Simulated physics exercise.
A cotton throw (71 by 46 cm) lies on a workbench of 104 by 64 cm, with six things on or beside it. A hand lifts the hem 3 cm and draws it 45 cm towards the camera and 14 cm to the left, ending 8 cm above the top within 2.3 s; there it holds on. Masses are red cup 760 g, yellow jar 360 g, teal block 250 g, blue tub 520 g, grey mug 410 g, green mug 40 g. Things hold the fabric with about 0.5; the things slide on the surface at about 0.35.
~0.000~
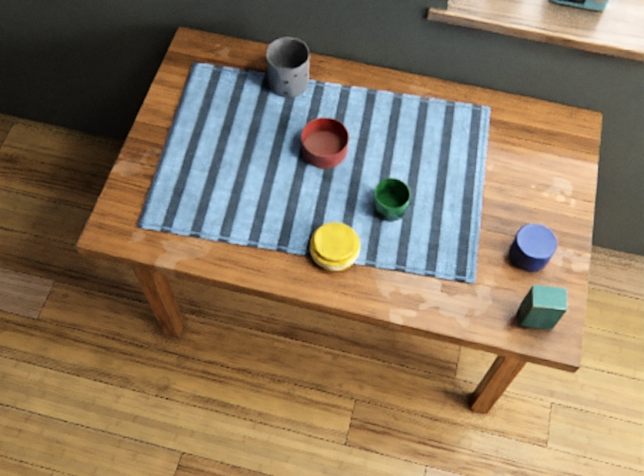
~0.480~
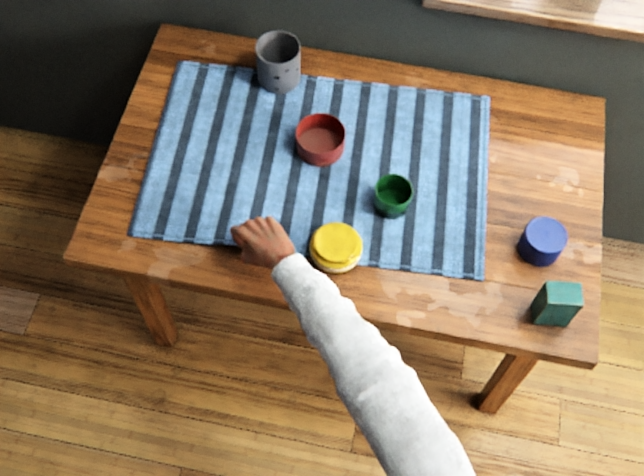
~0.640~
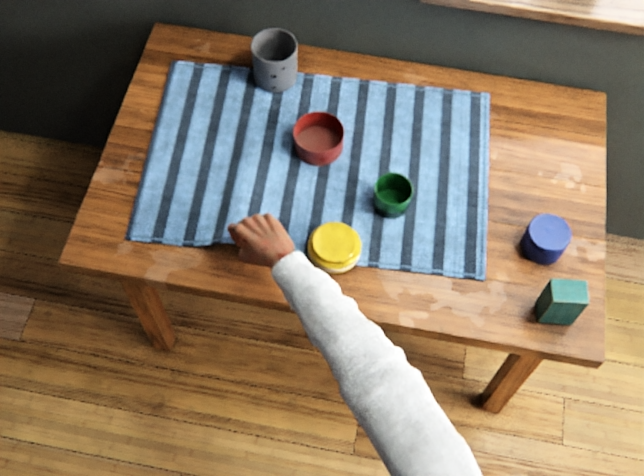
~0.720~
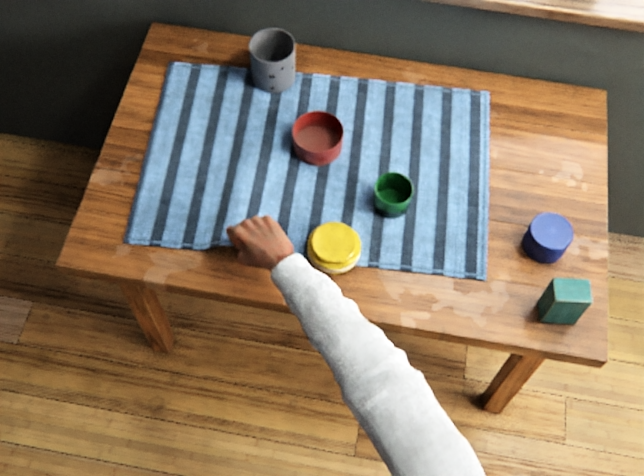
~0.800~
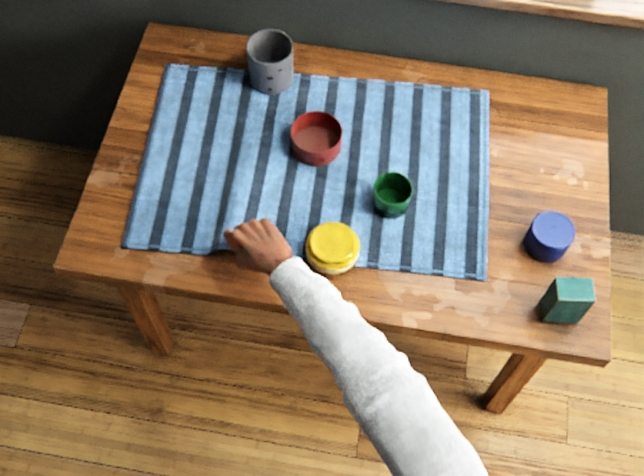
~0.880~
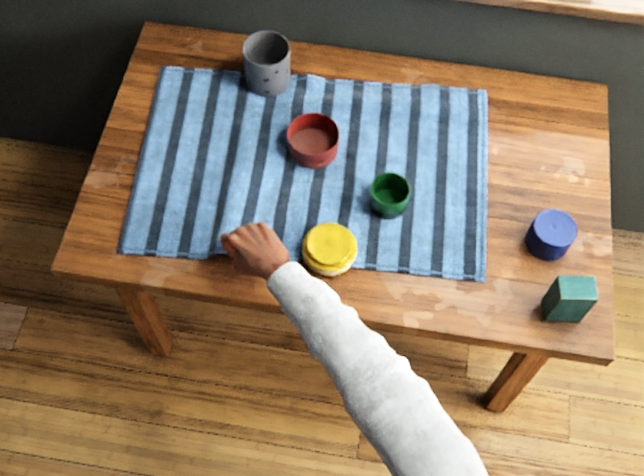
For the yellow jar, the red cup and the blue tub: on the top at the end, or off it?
The yellow jar goes over the edge, the red cup drops off, the blue tub stays on.
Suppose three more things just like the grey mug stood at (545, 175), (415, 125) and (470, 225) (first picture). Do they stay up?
In that order: Remains, falls off, falls off.
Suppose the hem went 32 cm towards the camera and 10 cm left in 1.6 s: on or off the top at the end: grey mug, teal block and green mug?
In that case: Grey mug stays up, teal block stays on, green mug falls off.
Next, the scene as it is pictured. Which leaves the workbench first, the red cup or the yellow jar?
First goes the yellow one.
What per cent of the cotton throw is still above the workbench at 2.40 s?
About 10 per cent.
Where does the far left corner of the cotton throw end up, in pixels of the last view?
Around (96, 245).
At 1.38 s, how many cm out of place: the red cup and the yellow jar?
About: Red cup 15 cm, yellow jar 10 cm.
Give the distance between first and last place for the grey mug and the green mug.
Grey mug over the edge, green mug off the top.
After 1.4 s, 95 % of the cotton throw is still over the top; red cup 14 cm off its start, yellow jar 11 cm off its start, grey mug 13 cm off its start.
After 1.9 s, 60 % of the cotton throw is still over the top; red cup 33 cm off its start, yellow jar over the edge, green mug 30 cm off its start.
After 2.4 s, 10 % of the cotton throw is still over the top; red cup over the edge, yellow jar over the edge, green mug over the edge.
After 2.9 s, 5 % of the cotton throw is still over the top; red cup over the edge, yellow jar over the edge, grey mug over the edge.
After 4.5 s, 5 % of the cotton throw is still over the top; red cup over the edge, yellow jar over the edge, blue tub 0 cm off its start at (556, 227), grey mug over the edge.
